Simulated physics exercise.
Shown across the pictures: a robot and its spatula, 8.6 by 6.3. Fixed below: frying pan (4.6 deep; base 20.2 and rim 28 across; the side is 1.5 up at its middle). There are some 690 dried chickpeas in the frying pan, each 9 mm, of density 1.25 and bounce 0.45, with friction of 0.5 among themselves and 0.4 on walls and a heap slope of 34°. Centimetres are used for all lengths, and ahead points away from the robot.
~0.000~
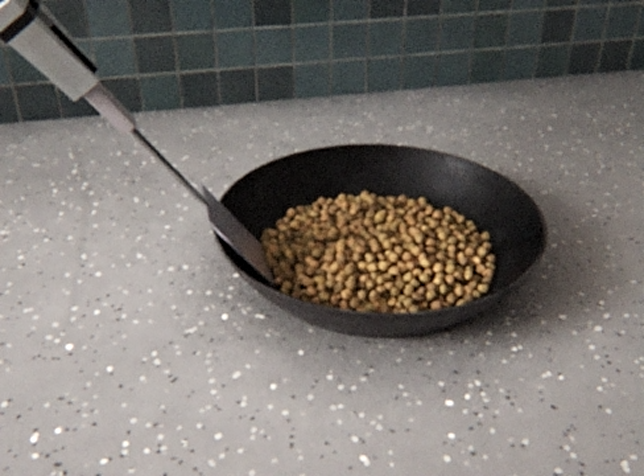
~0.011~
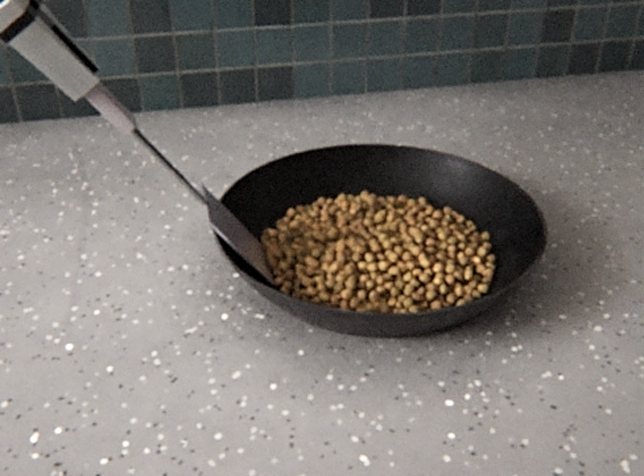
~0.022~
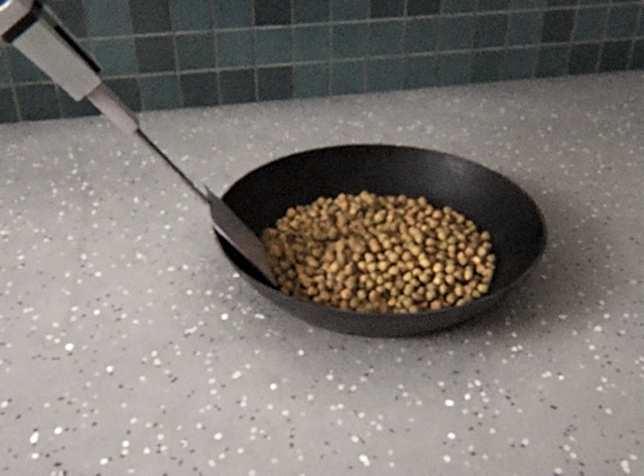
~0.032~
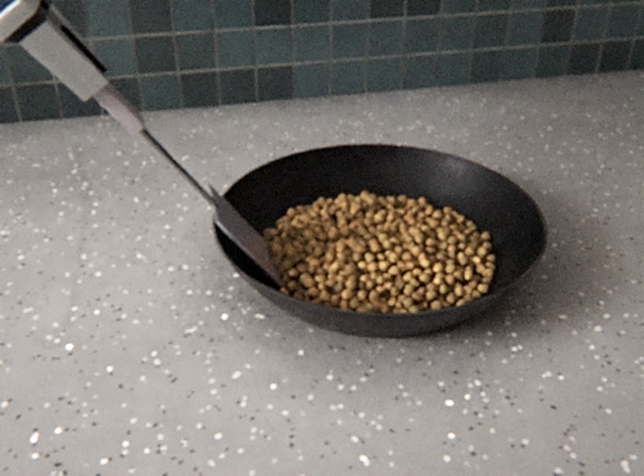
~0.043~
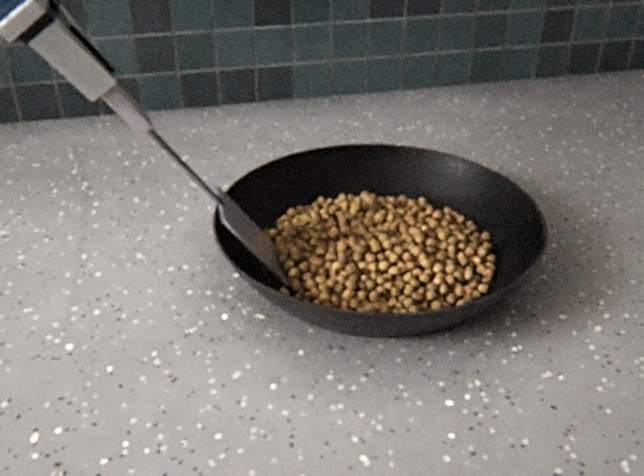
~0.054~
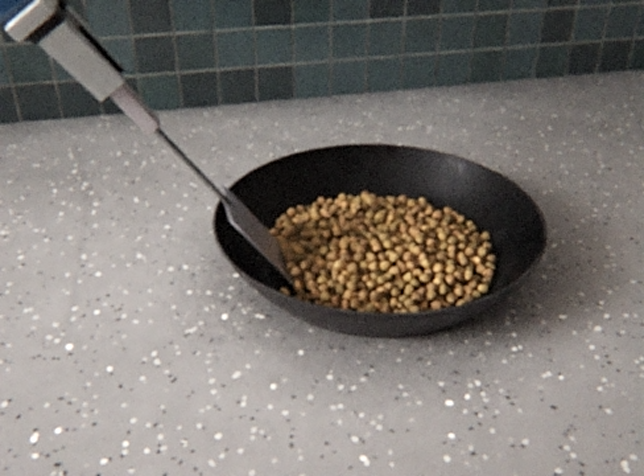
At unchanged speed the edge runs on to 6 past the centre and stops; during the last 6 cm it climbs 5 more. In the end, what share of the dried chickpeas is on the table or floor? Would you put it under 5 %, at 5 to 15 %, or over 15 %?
I would say under 5 %.
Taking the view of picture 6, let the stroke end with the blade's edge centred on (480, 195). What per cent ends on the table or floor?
About 0 per cent.
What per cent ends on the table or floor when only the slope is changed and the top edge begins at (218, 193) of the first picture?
About 0 per cent.
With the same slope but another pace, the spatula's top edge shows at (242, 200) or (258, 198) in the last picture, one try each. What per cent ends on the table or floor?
About 5 and 10 percent.
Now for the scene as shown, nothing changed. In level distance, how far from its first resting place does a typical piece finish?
Some 2 cm.
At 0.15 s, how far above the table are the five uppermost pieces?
Height: Approx. 3 cm.
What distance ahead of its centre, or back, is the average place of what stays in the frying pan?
Roughly 3.0 cm ahead of the centre.
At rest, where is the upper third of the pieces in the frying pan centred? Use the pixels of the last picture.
The centre sits close to (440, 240).
By 0.15 s, sloping 55°, highest piece 3 above the table; 689 in the frying pan.
By 0.25 s, sloping 55°, highest piece 5 above the table; 689 in the frying pan.
By 0.50 s, sloping 55°, highest piece 3 above the table; 689 in the frying pan.
By 1.55 s, sloping 55°, highest piece 3 above the table; 689 in the frying pan.
Final count, 689 in the frying pan. That is 0 % on the table or floor.
